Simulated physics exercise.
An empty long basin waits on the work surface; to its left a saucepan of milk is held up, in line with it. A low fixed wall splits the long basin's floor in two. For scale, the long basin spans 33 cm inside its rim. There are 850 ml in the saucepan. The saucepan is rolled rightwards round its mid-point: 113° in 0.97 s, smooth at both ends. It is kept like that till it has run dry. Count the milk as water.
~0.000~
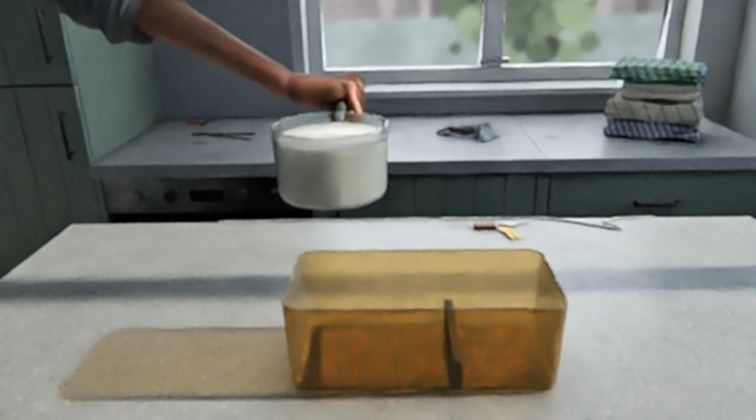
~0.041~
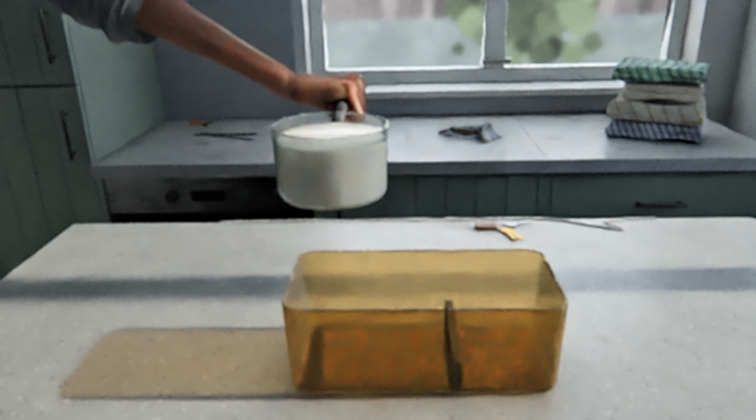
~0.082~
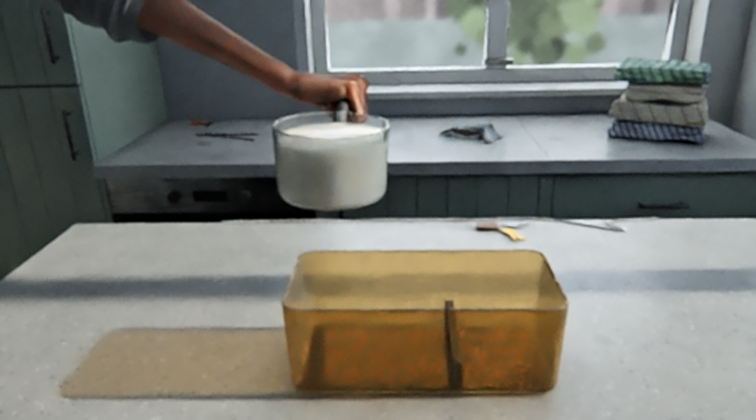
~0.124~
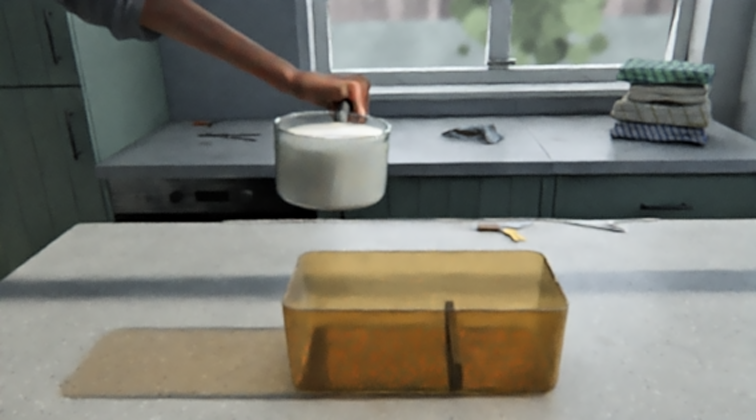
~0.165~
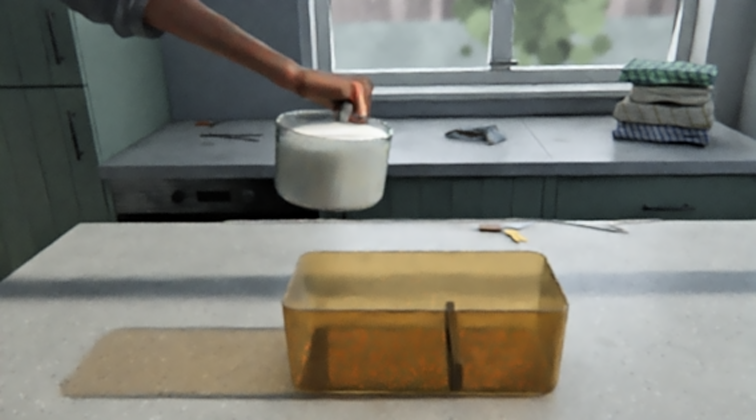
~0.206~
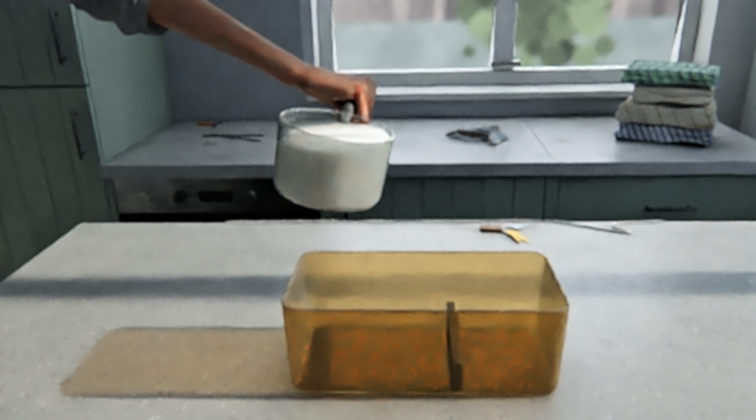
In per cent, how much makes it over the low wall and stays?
The far part has some 44 per cent.
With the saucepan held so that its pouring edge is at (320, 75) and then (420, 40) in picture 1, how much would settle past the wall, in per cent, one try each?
First 10, then 80 per cent.
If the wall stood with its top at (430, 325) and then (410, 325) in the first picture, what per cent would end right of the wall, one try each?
First 70, then 85 per cent.
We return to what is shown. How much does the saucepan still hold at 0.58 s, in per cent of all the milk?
Near 58 in a hundred.
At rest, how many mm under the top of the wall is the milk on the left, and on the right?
Left about 24 mm, right about 18 mm.
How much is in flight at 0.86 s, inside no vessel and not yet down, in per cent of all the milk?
Some 12 per cent.
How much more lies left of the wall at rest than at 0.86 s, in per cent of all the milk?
Near 20 in a hundred.
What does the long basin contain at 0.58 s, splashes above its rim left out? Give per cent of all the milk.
Near 10 in a hundred.
Then, 0.58 s in, the tilt is 74° and 58 per cent is still to pour, 4 is left of the wall and 5 right of it.
Then, 0.86 s in, the tilt is 110° and 9 per cent is still to pour, 35 is left of the wall and 45 right of it.
Then, 1.15 s in, the tilt is 113° and 0 per cent is still to pour, 54 is left of the wall and 44 right of it.
Then, 1.47 s in, the tilt is 113° and 0 per cent is still to pour, 54 is left of the wall and 44 right of it.
Finally, 54 per cent lies left of the wall, 44 right of it and 2 outside.
